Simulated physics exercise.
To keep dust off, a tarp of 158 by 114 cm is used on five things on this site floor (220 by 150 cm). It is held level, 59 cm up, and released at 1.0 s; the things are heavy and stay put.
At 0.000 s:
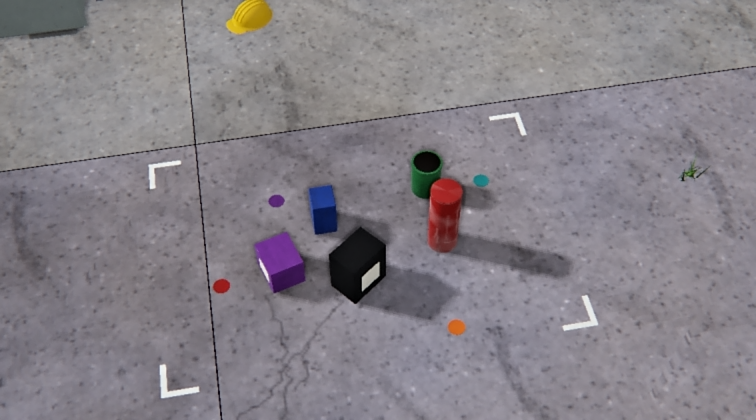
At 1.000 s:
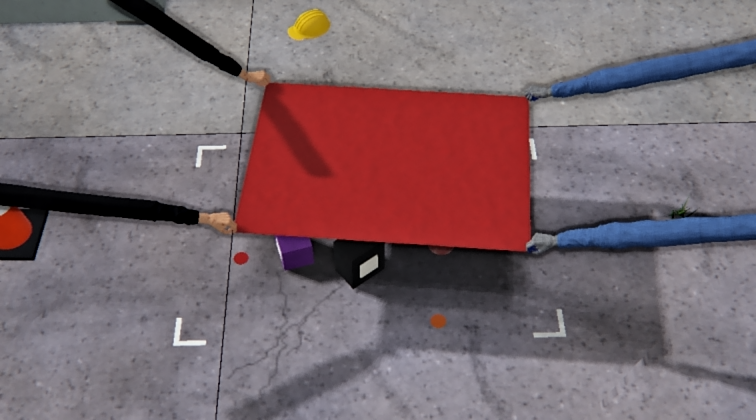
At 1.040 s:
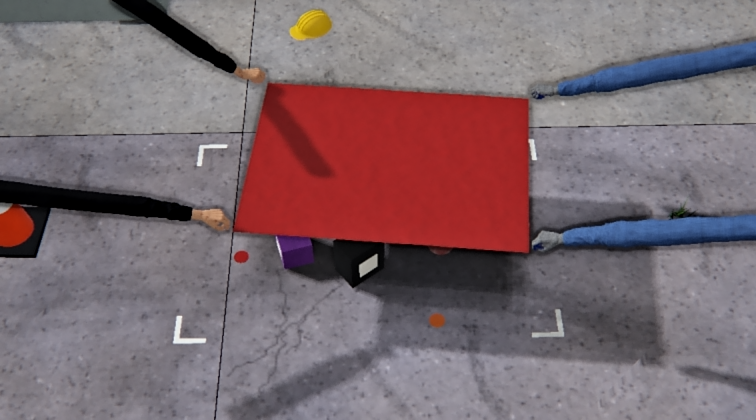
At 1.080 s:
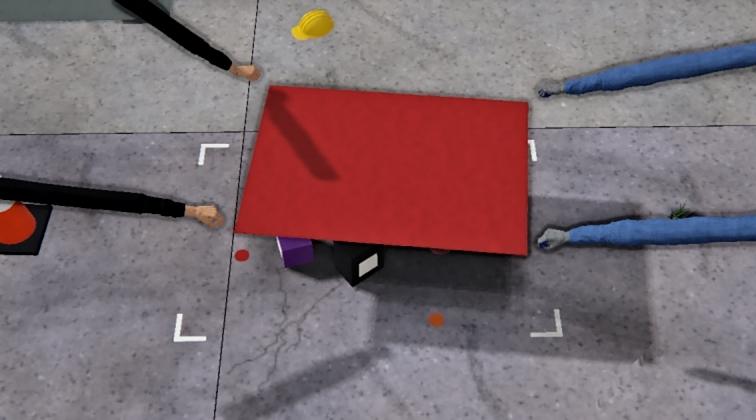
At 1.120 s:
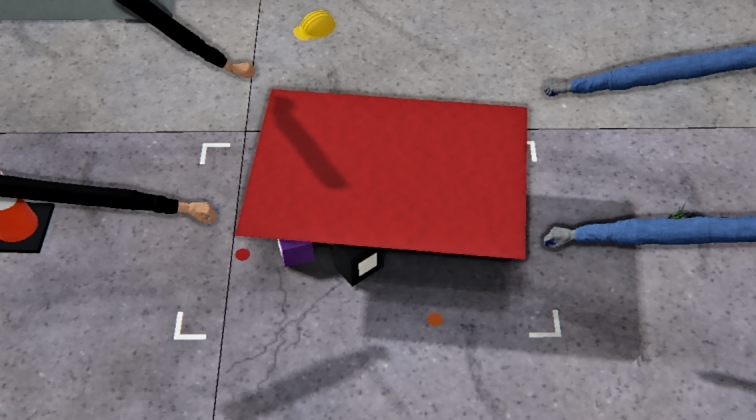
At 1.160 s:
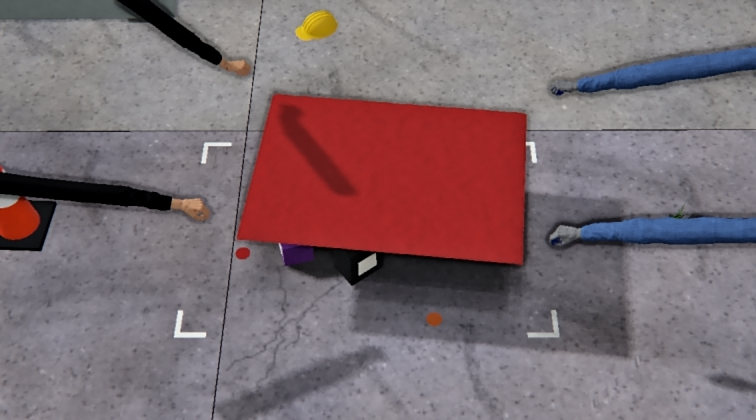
Red tarp held level by four hands above boxes, a tub and a pot, then sinking slightly as the hands let go.
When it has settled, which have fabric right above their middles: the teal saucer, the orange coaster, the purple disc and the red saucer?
The teal saucer gets covered, the orange coaster stays uncovered, the purple disc ends under the cloth, the red saucer still shows.
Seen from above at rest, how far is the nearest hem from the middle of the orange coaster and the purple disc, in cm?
Roughly 20 cm, 12 cm.
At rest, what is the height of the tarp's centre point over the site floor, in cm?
Some 32 cm up.
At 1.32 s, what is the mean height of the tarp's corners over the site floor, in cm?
Some 24 cm up.
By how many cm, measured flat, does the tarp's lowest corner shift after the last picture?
About 28 cm.
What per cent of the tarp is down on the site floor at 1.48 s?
About 0 %.
By 1.3 s, 0 % of it is down, spanning 167 by 123 cm, above teal saucer, purple disc.
By 1.5 s, 0 % of it is down, spanning 160 by 113 cm, above teal saucer, purple disc.
By 1.6 s, 10 % of it is down, spanning 152 by 111 cm, above teal saucer, purple disc.
By 1.8 s, 10 % of it is down, spanning 149 by 116 cm, above teal saucer, purple disc.
By 3.3 s, 10 % of it is down, spanning 150 by 112 cm, above teal saucer, purple disc.
